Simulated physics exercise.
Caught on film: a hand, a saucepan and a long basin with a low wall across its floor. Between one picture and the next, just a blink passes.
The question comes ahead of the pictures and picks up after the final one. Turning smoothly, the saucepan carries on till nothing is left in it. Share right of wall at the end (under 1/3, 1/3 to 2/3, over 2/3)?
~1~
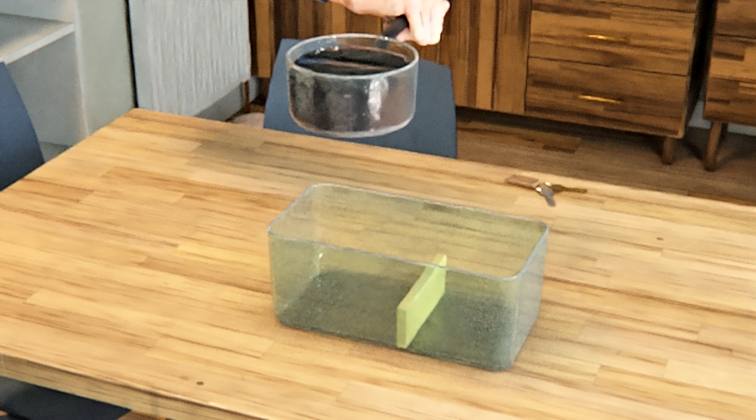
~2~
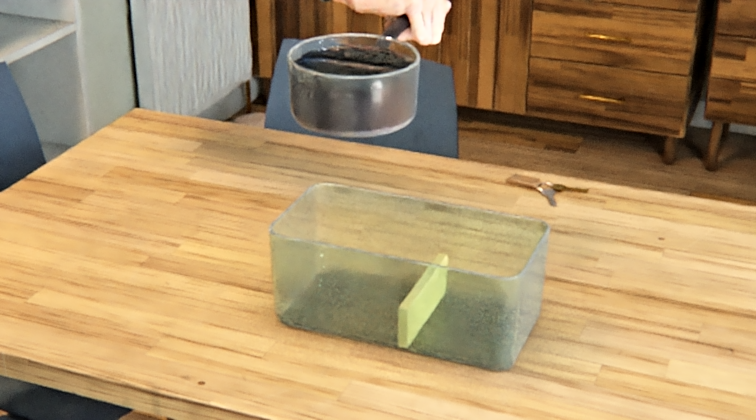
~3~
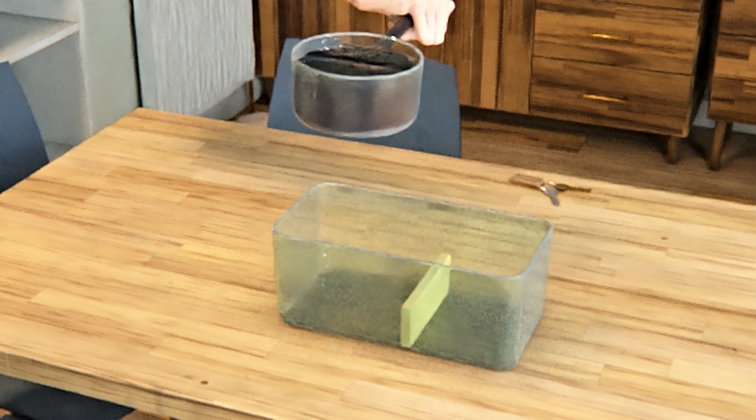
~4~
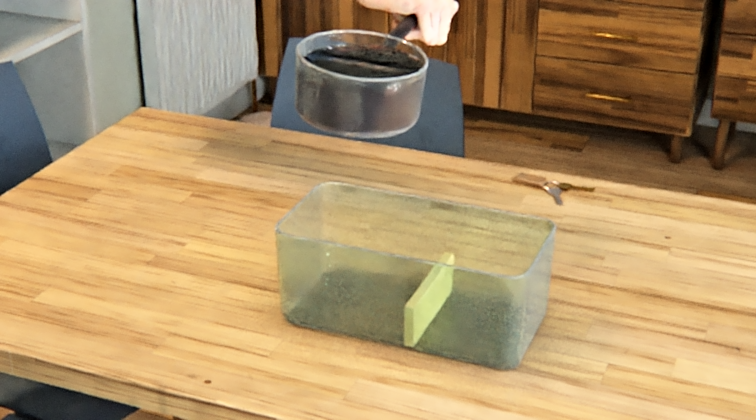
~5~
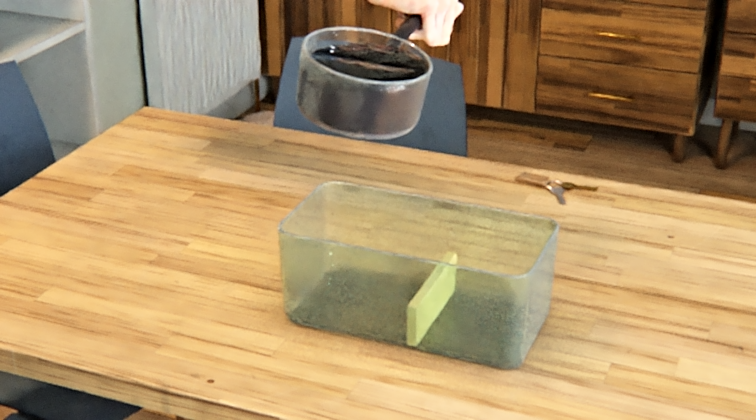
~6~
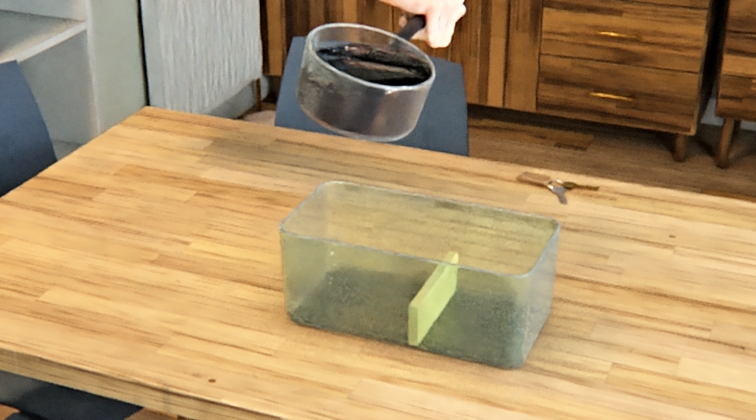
The share right of the wall is the top band, beyond two thirds.
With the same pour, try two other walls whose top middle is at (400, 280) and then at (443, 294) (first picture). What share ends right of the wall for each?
You'd get roughly 90 per cent the first time and roughly 55 per cent the second.
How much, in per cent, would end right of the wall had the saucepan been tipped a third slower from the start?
Result: Roughly 90 %.
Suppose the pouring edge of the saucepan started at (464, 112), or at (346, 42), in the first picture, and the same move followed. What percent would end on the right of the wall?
Close to 80 in a hundred, and close to 25 in a hundred.
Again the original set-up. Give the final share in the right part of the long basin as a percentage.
Share approx. 85 %.
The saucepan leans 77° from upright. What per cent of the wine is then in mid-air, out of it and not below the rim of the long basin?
About 40 per cent.
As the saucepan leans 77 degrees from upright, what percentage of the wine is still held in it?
Remaining share, estimated: 45 %.
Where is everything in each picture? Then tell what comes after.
In the first frame, tilt 0°; pouring edge (413, 65); surface from (297, 56) to (412, 71); the long basin's rim runs from (290, 207) to (535, 252); the wall's top is at (423, 281).
In the second frame, tilt 1°; pouring edge (414, 66); surface from (299, 56) to (414, 72).
In the third frame, tilt 3°; pouring edge (418, 67); surface from (303, 54) to (418, 72).
In the fourth frame, tilt 6°; pouring edge (423, 71); surface from (307, 54) to (422, 72).
In the fifth frame, tilt 11°; pouring edge (427, 76); surface from (310, 53) to (426, 72).
In the sixth frame, tilt 16°; pouring edge (429, 82); surface from (313, 54) to (431, 75).
A moment on, the saucepan is tipped on its side and 43 per cent is still to pour, 0 is left of the wall and 15 right of it.
Next, the saucepan is tipped right over and 7 per cent is still to pour, 5 is left of the wall and 77 right of it.
Then the saucepan is tipped right over and 0 per cent is still to pour, 15 is left of the wall and 82 right of it.
Later the saucepan is tipped right over and 0 per cent is still to pour, 16 is left of the wall and 83 right of it.
At rest 16 per cent lies left of the wall, 82 right of it and 1 outside.
